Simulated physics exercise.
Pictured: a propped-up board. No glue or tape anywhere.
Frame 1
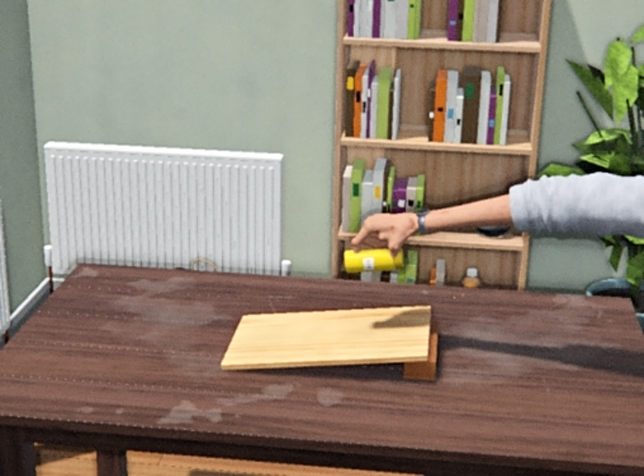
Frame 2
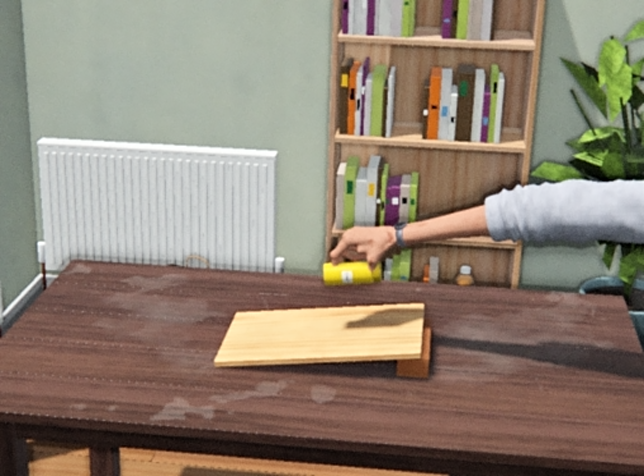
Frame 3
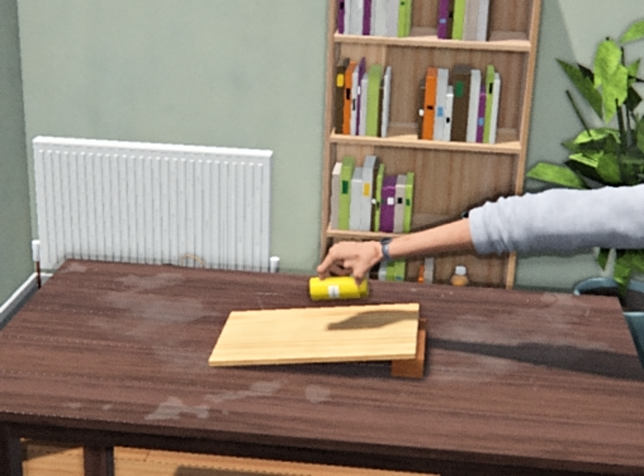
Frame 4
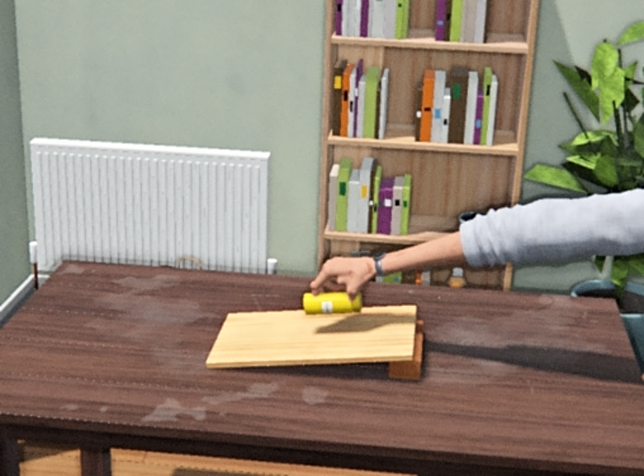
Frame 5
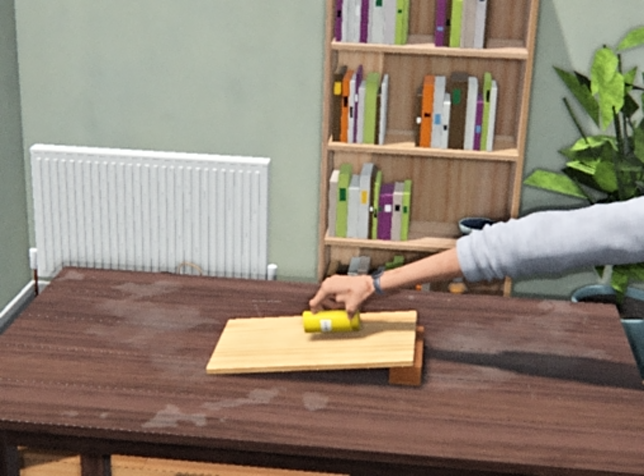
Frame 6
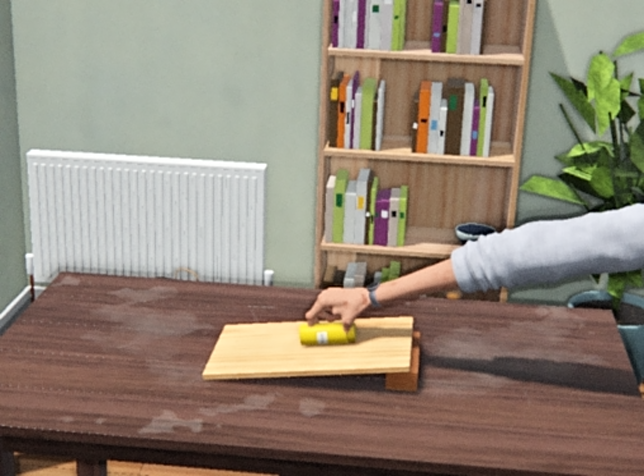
A hand lowers a yellow shaker onto a propped-up board and keeps holding it there.
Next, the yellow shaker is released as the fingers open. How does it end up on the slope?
It ends up where it was.
Then, 0.30 s after the last picture, nothing has stirred.
Then, 0.70 s after the last picture, yellow shaker resting near (328, 334).
At rest, it is in place. Seen from the same camera at the end, yellow shaker near (328, 334). The yellow shaker keeps its place.
